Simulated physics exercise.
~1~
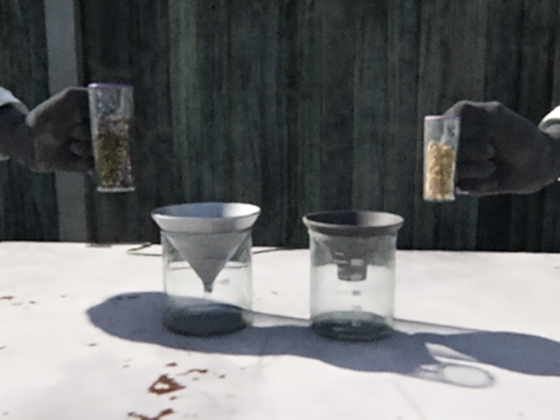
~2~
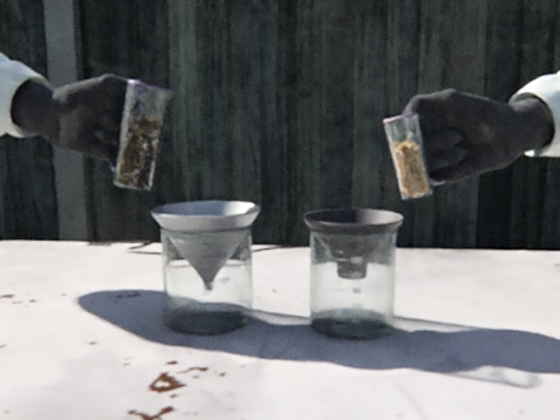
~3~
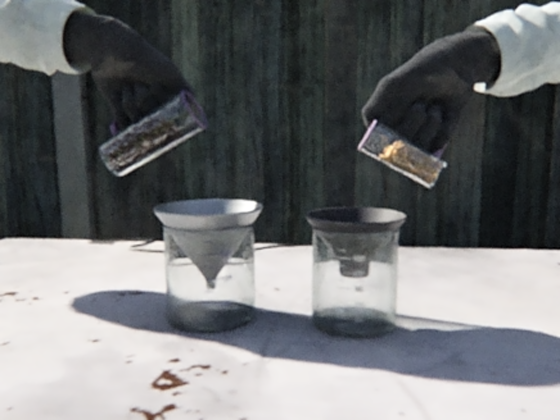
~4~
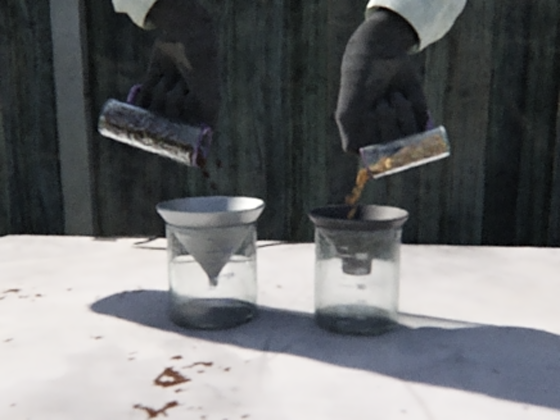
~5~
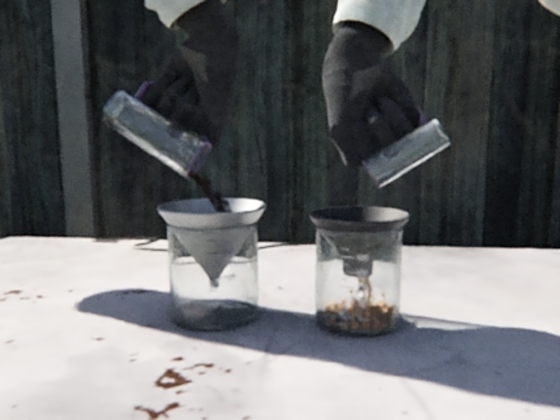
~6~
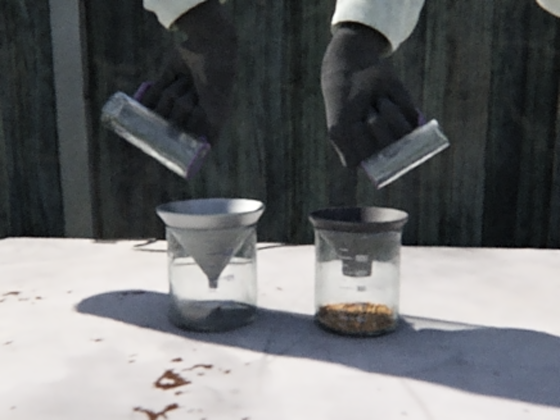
Two dark-gloved hands with pale sleeves hold clear cups above two funnels in glass jars on a white, rust-flecked surface before dark vertical boards, seen from the front by a slightly swaying camera. The left cup holds dark bits above a light grey funnel, and the right holds golden bits above a darker funnel. The hands move inward and tip the cups until both pour. The golden bits run through the right funnel and settle in its jar. The dark bits drop into the left funnel but mostly stay stuck there, leaving its jar nearly empty.
